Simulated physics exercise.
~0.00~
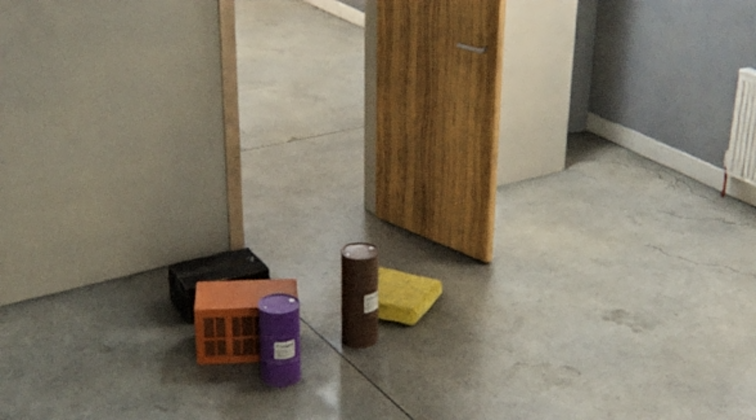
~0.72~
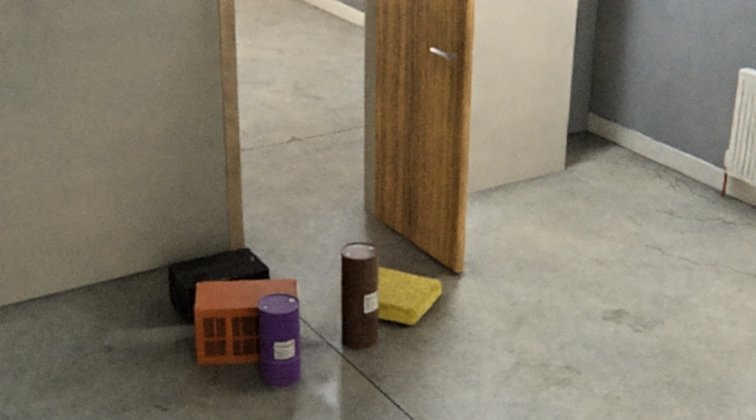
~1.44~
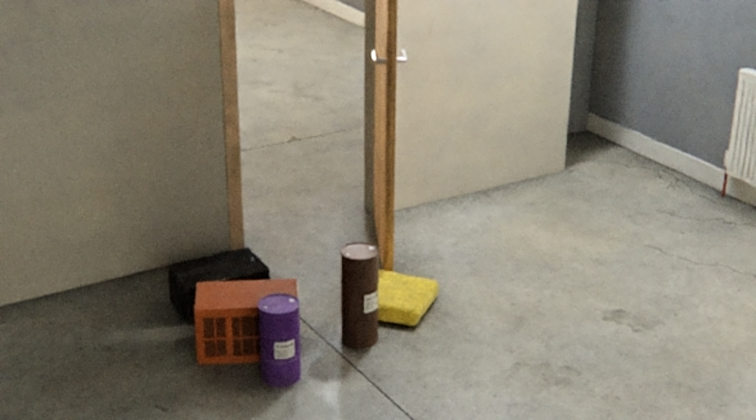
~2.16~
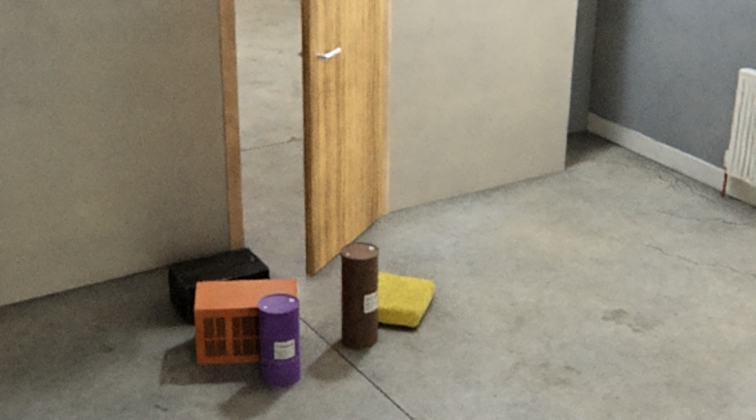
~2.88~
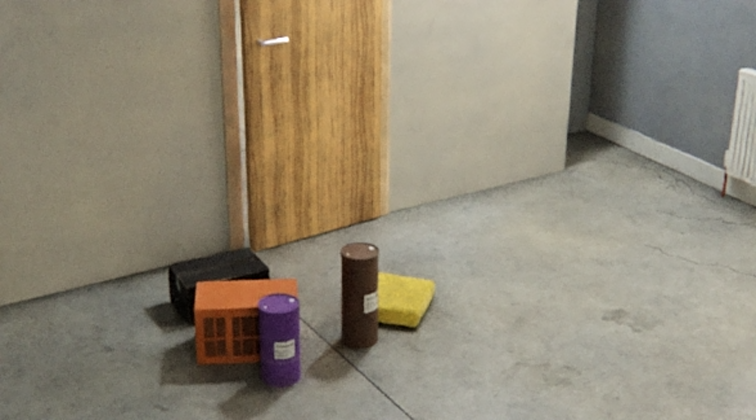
The wooden door swings leftward past the brown canister and yellow cushion until it looks nearly shut.
